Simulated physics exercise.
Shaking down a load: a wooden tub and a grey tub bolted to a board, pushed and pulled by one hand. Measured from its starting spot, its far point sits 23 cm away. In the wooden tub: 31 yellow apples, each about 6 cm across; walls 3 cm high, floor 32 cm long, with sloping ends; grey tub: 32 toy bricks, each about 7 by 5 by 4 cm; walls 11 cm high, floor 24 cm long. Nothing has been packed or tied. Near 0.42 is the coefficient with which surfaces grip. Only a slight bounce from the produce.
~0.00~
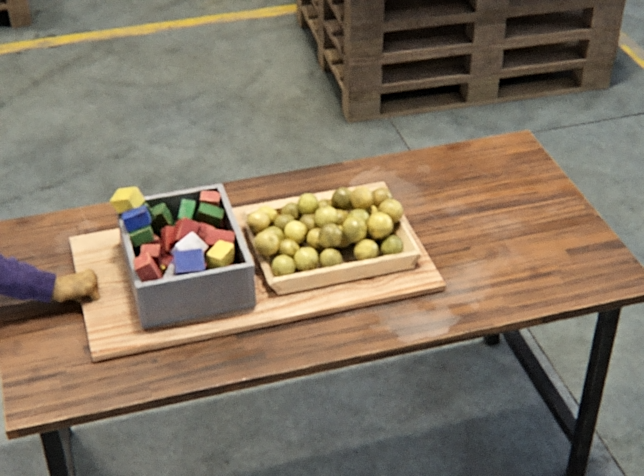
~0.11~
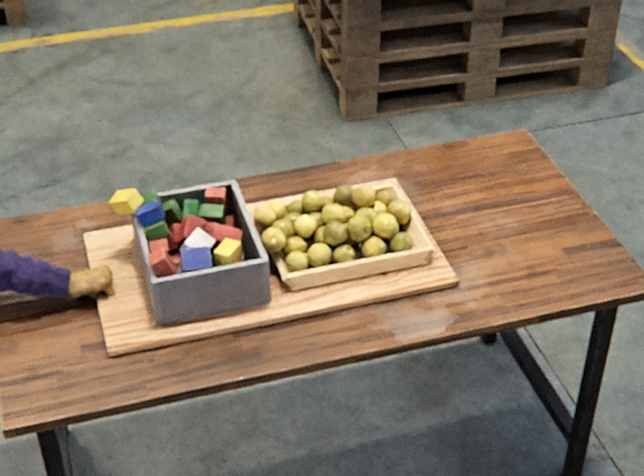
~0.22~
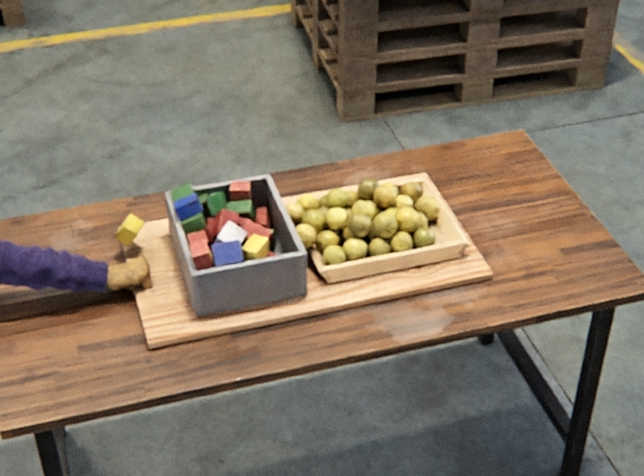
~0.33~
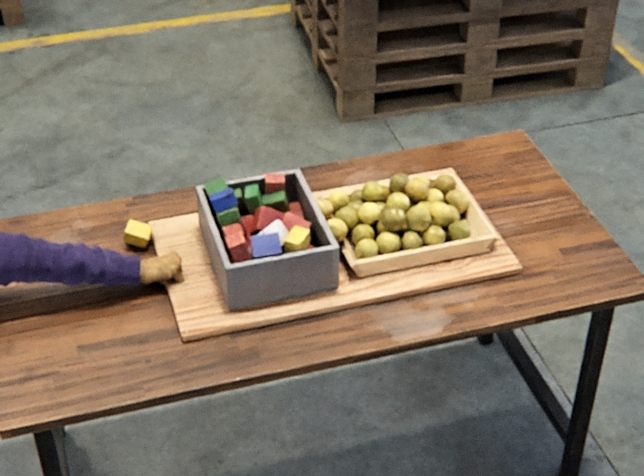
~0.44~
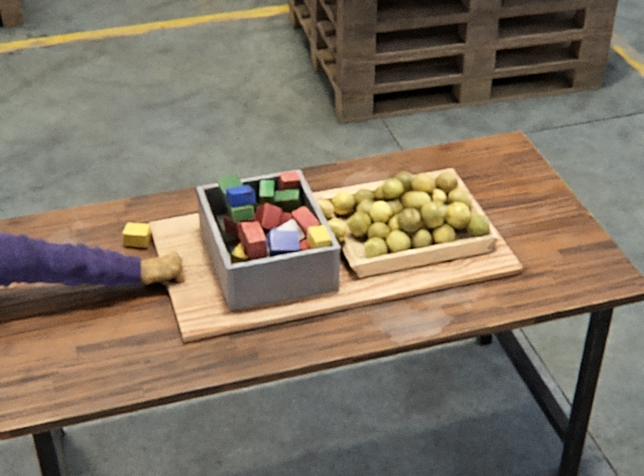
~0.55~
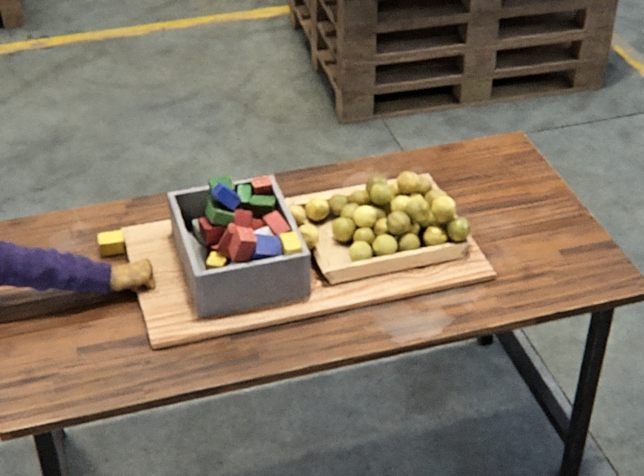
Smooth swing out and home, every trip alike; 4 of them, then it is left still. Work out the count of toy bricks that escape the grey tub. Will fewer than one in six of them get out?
The tally of runaways is lower than a sixth.
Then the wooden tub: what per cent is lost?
I'd put the wooden tub at some 50 per cent.
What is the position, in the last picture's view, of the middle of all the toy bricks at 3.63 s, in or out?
Centre approx. (171, 256).
After 1.04 s, 4 of 31 out of the wooden tub and 2 of 32 out of the grey tub.
After 1.66 s, 8 of 31 out of the wooden tub and 2 of 32 out of the grey tub.
After 2.52 s, 13 of 31 out of the wooden tub and 2 of 32 out of the grey tub.
Final count (at 3.63 s), 16 of 31 out of the wooden tub and 2 of 32 out of the grey tub. Asked share, 2 of 32, 6 per cent.
